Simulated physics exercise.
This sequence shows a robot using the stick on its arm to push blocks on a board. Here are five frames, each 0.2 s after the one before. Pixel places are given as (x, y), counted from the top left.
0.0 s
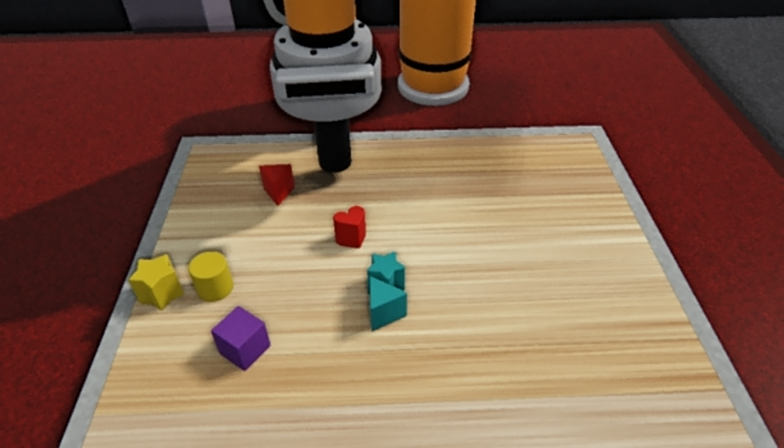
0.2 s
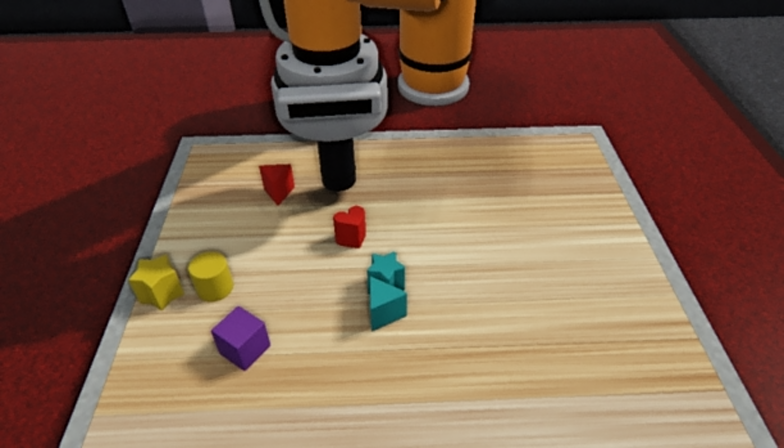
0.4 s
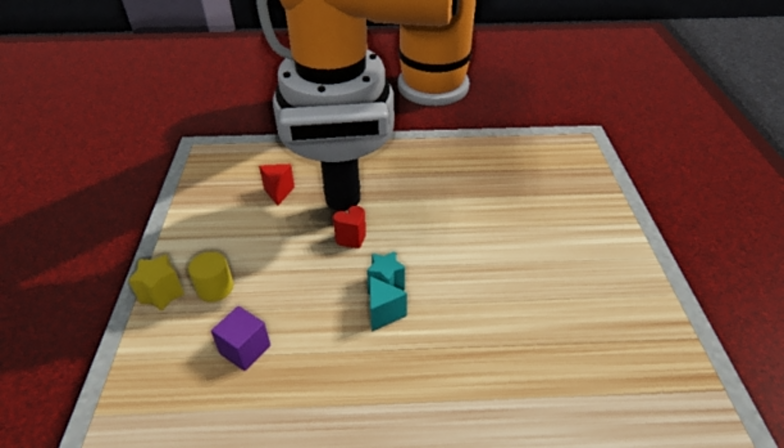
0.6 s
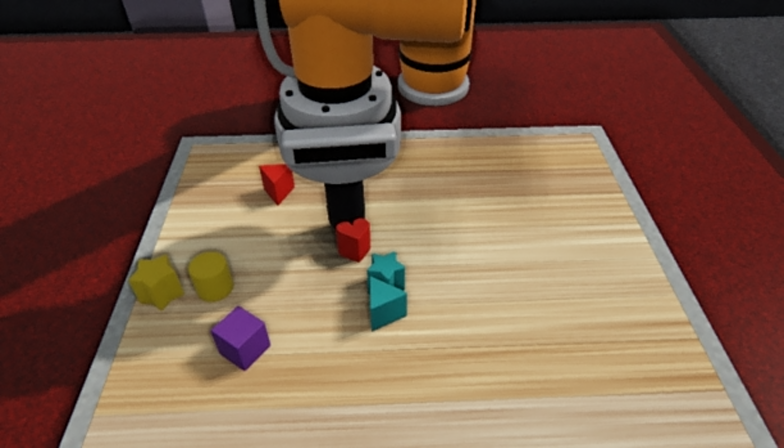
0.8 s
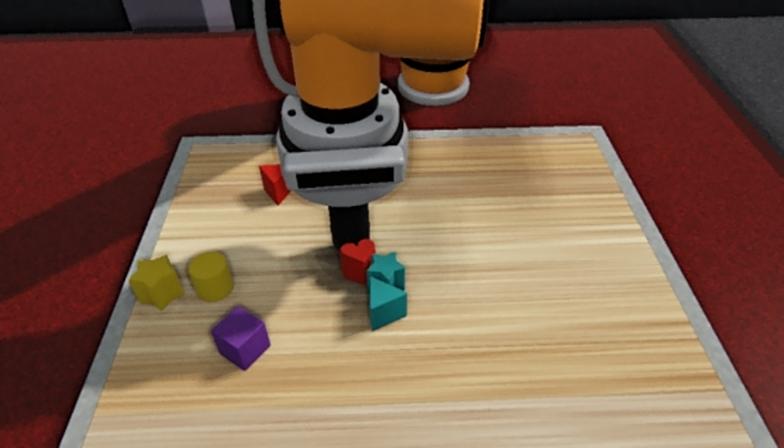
A robot arm with a black stick moved down the wooden board to a red heart block and pushed it toward the turquoise star and three-sided block, while the other blocks stayed put.
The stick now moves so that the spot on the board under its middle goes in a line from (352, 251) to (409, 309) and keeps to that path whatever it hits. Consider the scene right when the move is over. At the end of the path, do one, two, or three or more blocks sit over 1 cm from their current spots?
My best guess is that three blocks or more move over 1 cm.
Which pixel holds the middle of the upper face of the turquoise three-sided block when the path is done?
It comes to (383, 323).
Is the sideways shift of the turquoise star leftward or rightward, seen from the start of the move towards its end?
It goes left.
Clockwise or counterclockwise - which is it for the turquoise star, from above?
Answer: Anticlockwise.
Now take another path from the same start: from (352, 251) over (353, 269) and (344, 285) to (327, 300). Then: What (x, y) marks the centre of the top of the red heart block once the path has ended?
At roughly (354, 288).
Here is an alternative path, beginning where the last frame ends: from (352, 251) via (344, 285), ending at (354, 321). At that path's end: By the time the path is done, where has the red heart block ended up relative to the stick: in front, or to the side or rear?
Before the stick.
The first path, step by step. Halfway along, stick (380, 267); red heart block (386, 280); turquoise three-sided block (383, 303), turned 15° anticlockwise; turquoise star (417, 283).
At the end, stick (409, 297); red heart block (410, 313), turned 25° clockwise; turquoise three-sided block (383, 323), turned 20° clockwise; turquoise star (447, 298), turned 45° anticlockwise.
